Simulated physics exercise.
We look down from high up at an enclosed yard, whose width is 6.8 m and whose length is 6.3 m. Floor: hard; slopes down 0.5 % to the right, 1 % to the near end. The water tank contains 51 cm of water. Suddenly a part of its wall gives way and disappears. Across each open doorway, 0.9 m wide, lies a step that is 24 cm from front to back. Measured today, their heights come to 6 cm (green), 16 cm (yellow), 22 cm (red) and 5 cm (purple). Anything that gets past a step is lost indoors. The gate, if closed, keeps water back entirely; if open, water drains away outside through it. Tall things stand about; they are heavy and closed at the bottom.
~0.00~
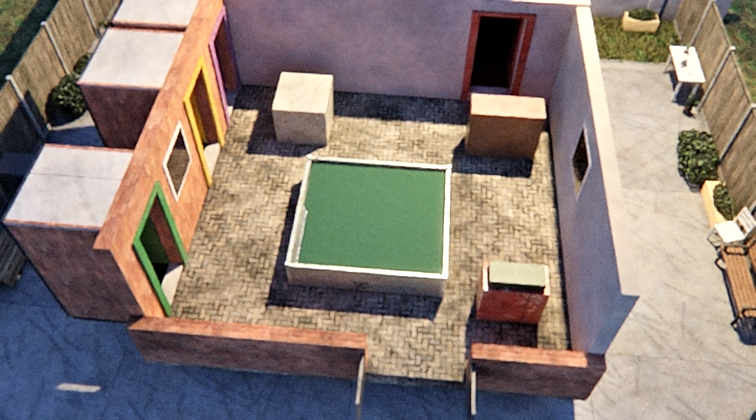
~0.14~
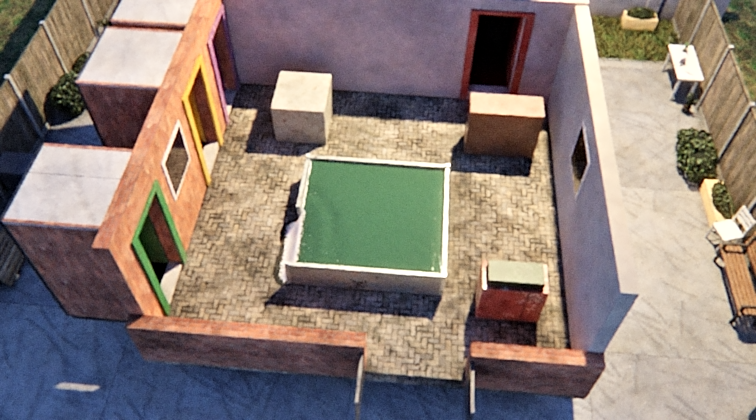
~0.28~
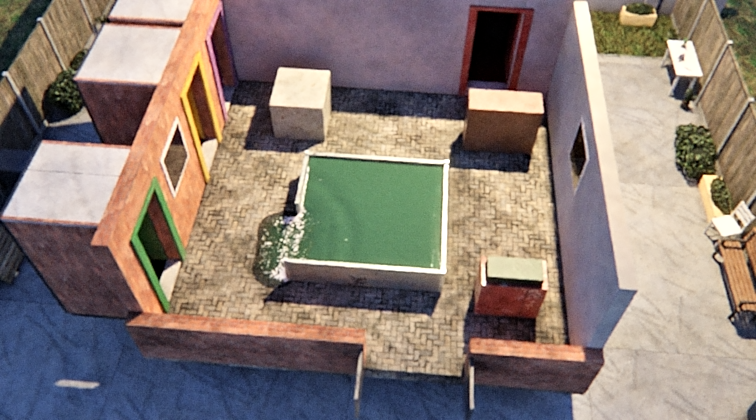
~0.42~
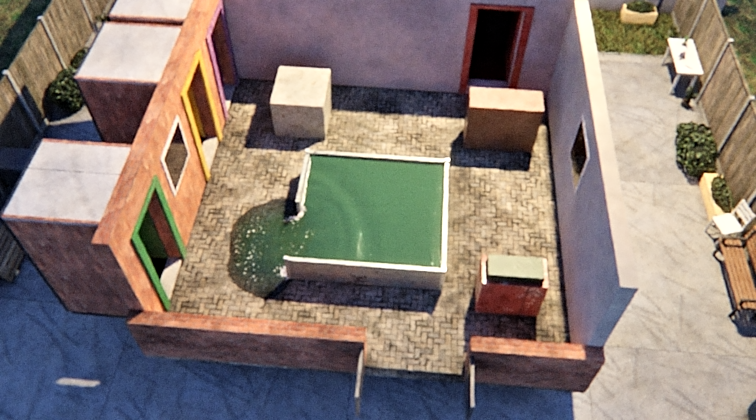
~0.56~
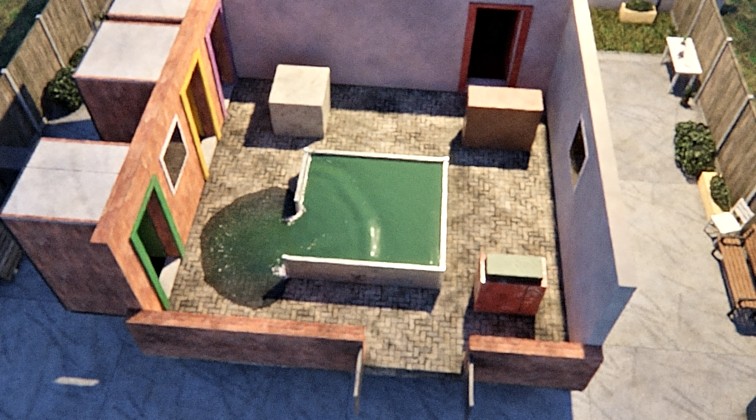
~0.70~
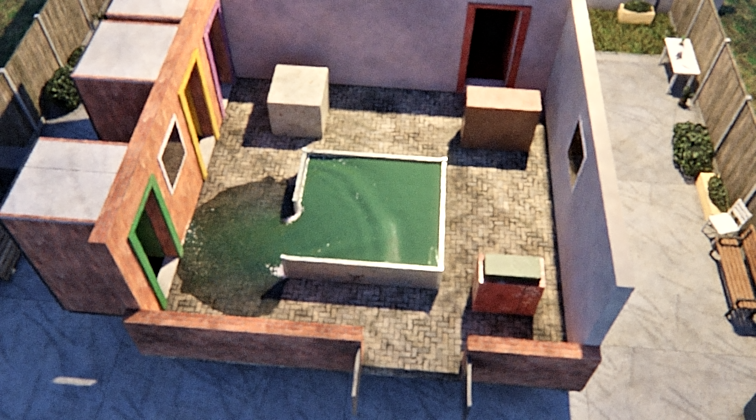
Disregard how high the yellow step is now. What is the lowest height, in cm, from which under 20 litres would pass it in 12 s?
5 cm.
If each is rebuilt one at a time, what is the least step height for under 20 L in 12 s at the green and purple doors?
About 26 cm at green and about 9.0 cm at purple.
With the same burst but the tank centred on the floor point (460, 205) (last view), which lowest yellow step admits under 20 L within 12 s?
In this case, 11.0 cm or so.
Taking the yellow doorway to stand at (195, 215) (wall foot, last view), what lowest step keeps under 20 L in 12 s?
About 23 cm.
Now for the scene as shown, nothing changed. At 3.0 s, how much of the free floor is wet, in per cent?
Close to 30 per cent is wet.
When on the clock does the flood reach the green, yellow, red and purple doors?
Arrives: Green 0.8 s / yellow 1.4 s / red 6.5 s / purple 2.4 s.
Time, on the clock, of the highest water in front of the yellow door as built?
3.2 s.
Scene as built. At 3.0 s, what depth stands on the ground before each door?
Lab note, depth in cm: Green 25; yellow 10; red 0; purple 4.
After 1.4 s water covers 20 % of the floor, deepest (30 cm) near (281, 260); it has not reached the yellow door.
After 3.0 s water covers 30 % of the floor, deepest (32 cm) near (156, 334); 10 cm at the yellow door, 0 litres in over its 16 cm step.
After 12.0 s water covers 95 % of the floor, deepest (11 cm) near (156, 334); 6 cm at the yellow door, 0 litres in over its 16 cm step.
At the yellow door as built, the water arrived by 1.5 s and peaked near 10 cm at 3.2 s.
With a step of 4.5 cm, 24 litres would have come in within the 12 s; with 5.5 cm, 14 litres. So under 20 litres takes about 5 cm.
